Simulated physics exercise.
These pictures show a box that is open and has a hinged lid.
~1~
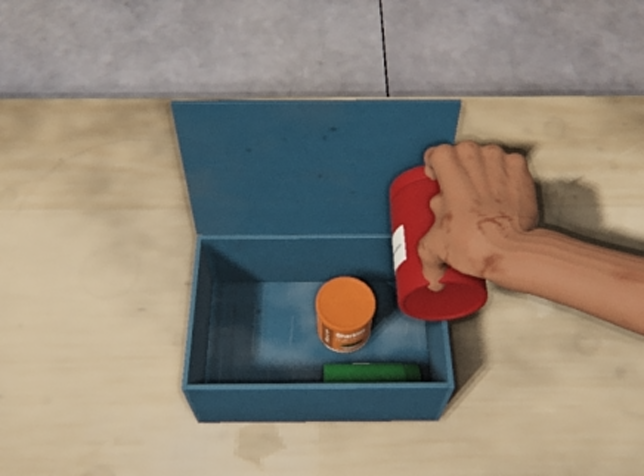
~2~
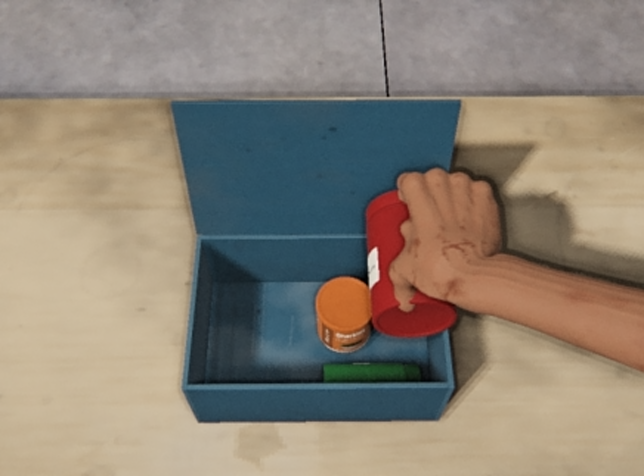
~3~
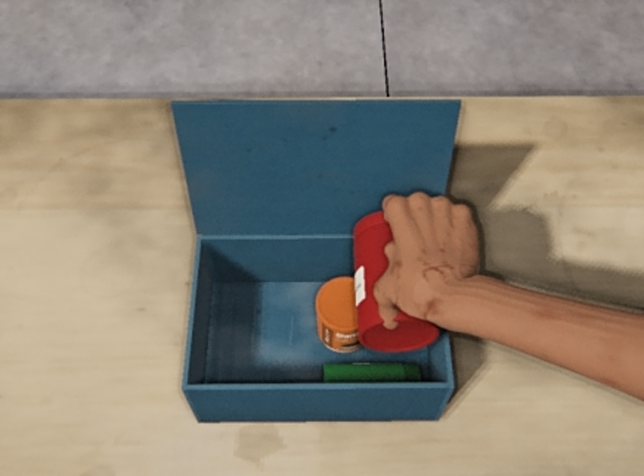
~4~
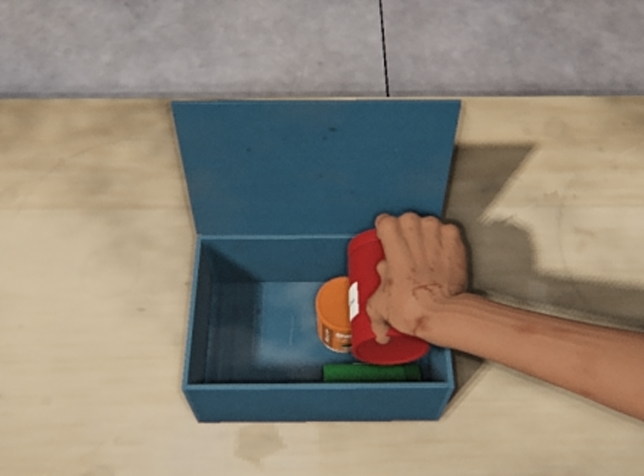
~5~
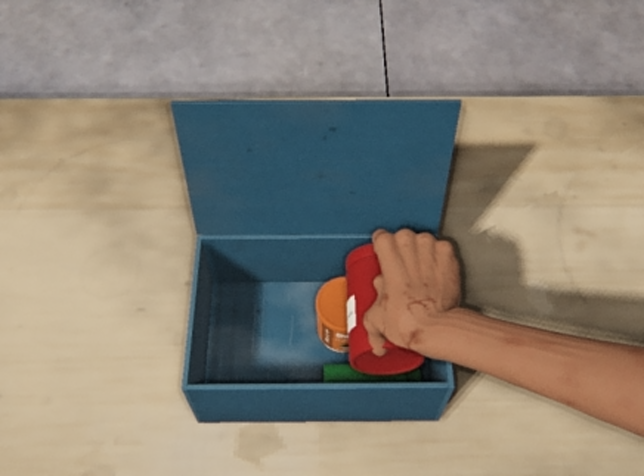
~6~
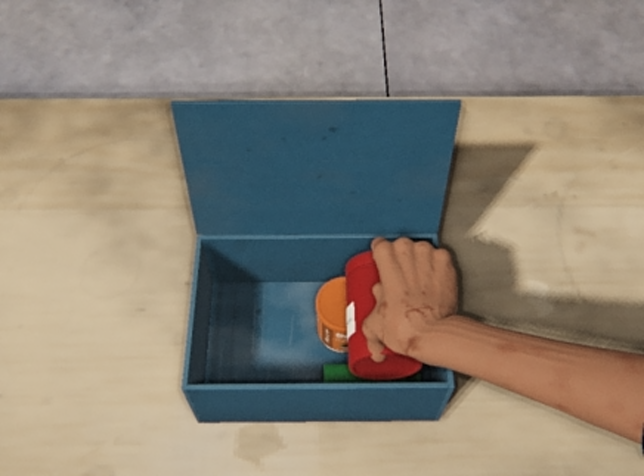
A bare right hand and forearm reach in from the right over an open blue box with a raised hinged lid, seen from above on a pale wooden surface beside grey tiles. The hand grips a red jar with a white label, while an orange tin and a green object sit inside the box. The hand moves the jar left and down into the box's right side, beside the tin and over the green object, still holding it, while the view stays still.
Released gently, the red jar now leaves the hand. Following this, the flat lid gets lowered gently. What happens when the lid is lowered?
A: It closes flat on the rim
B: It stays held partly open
B.
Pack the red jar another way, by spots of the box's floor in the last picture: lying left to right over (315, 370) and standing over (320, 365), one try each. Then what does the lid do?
So, first it won't go down, then it fits down fine.
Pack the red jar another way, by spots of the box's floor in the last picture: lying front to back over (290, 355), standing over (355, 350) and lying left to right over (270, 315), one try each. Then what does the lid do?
In order: The lid fits down, then gets blocked, then fits down.
Then, 1.00 s later than the last frame, lid starting down; red jar moved about its own width near (400, 334).
Then, 1.70 s later than the last frame, lid 50° above the rim; red jar moved about its own width near (400, 334).
Then, 2.20 s later than the last frame, lid 9° above the rim; red jar moved about its own width near (400, 334).
When it is over, lid 9° above the rim; moved from the start, red jar; the other 2 as before. End places, in pixels of the last picture, red jar near (400, 334).
